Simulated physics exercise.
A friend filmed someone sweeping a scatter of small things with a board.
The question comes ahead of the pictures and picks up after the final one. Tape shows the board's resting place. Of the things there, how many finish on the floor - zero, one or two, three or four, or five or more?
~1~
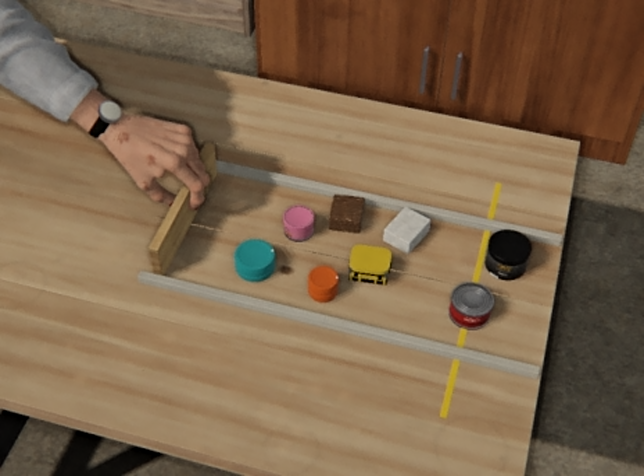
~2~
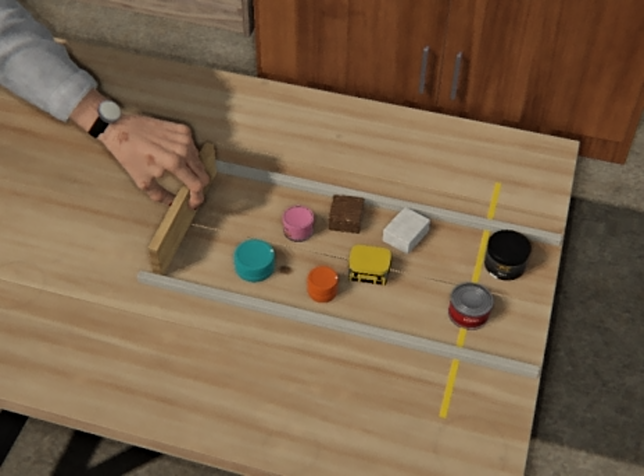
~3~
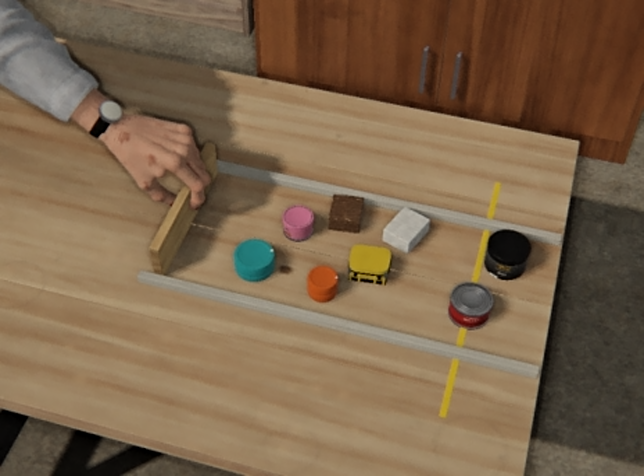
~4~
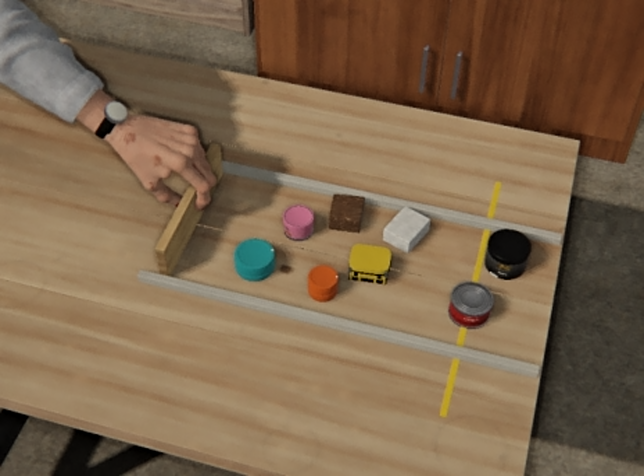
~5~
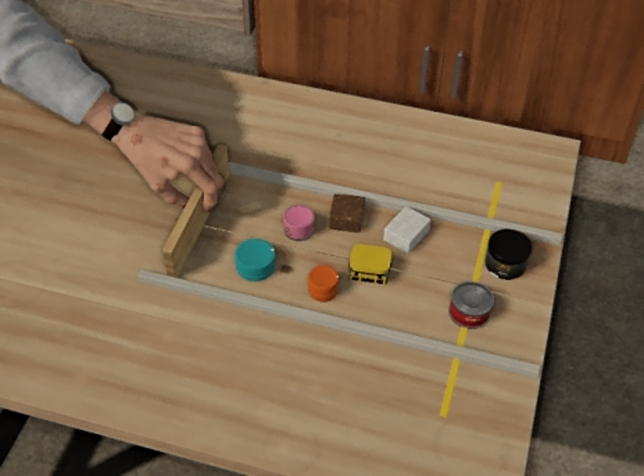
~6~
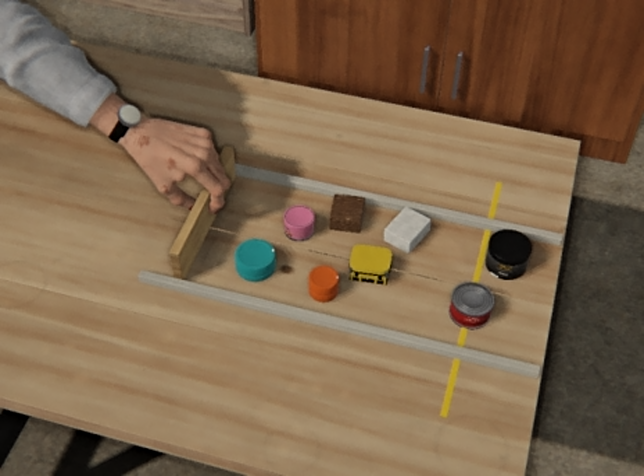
One or two finish on the floor.
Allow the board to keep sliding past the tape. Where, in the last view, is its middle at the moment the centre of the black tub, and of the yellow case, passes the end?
Around (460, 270) first and around (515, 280) second.
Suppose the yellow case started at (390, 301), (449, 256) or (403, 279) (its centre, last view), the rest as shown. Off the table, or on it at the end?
Safe; Safe; Safe.
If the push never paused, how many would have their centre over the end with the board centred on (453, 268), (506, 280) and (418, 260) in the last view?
Result per place: 0; 3; 0.
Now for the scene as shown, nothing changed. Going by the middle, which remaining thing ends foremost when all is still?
That would be the red tin.
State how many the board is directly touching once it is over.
So the total is 3.
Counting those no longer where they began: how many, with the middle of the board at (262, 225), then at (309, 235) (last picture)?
Tally at point one: 1; at point two: 4.
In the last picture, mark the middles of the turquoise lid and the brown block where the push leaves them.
The turquoise lid ends at (489, 312) and the brown block at (507, 245).
Soon after, none off yet; black tub at rest near (508, 255); red tin at rest near (471, 305); white block at rest near (407, 230).
Then, none off yet; black tub at rest near (508, 255); red tin at rest near (471, 305); white block moved a little near (421, 234).
Further on, none off yet; black tub moved a little near (526, 261); red tin moving near (481, 306); white block moved well along near (486, 253).
By the end, the number that fall off is one or two; fallen, black tub.
